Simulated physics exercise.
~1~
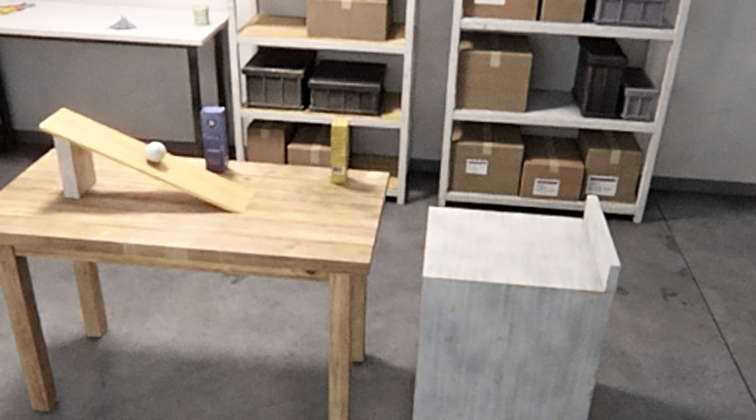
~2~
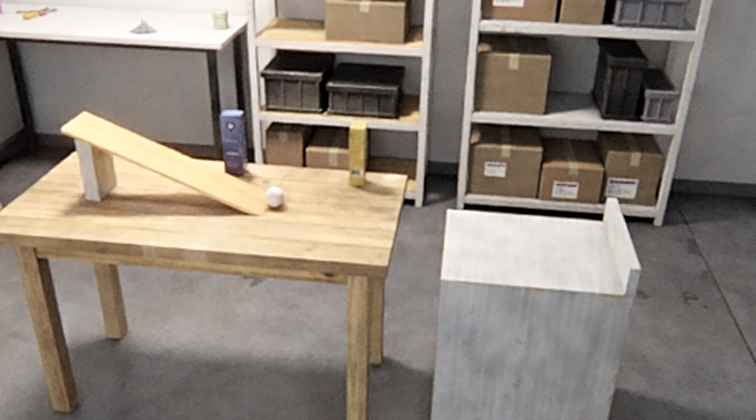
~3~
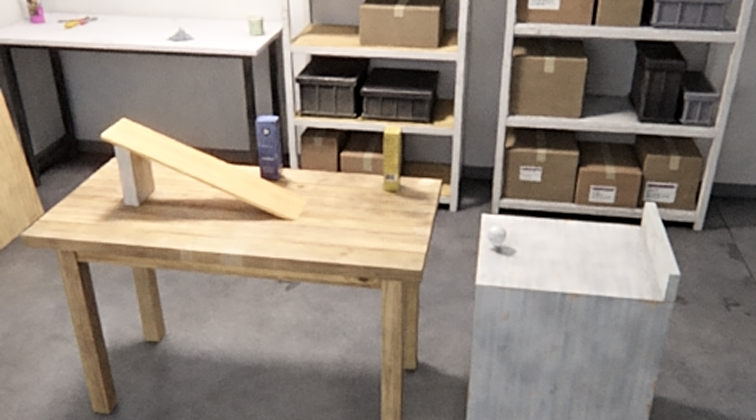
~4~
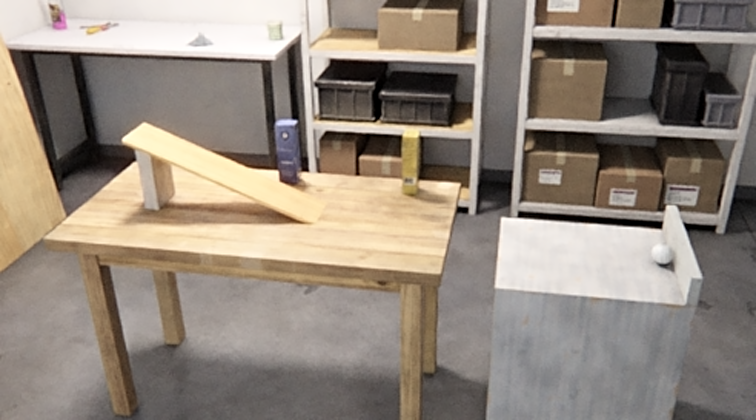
In a storage room with shelves of cardboard boxes and dark bins, a wooden table holds a sloping board, with a blue carton and a yellow carton standing behind it. A small white ball-like object, the onion, is partway down the ramp in the opening view. It rolls down to the foot of the board and continues right as the view pans slightly left. Next it is across the gap, above the near left part of a lower whitish block. Finally it sits by the raised strip at the block's right end, while both cartons still stand on the table.
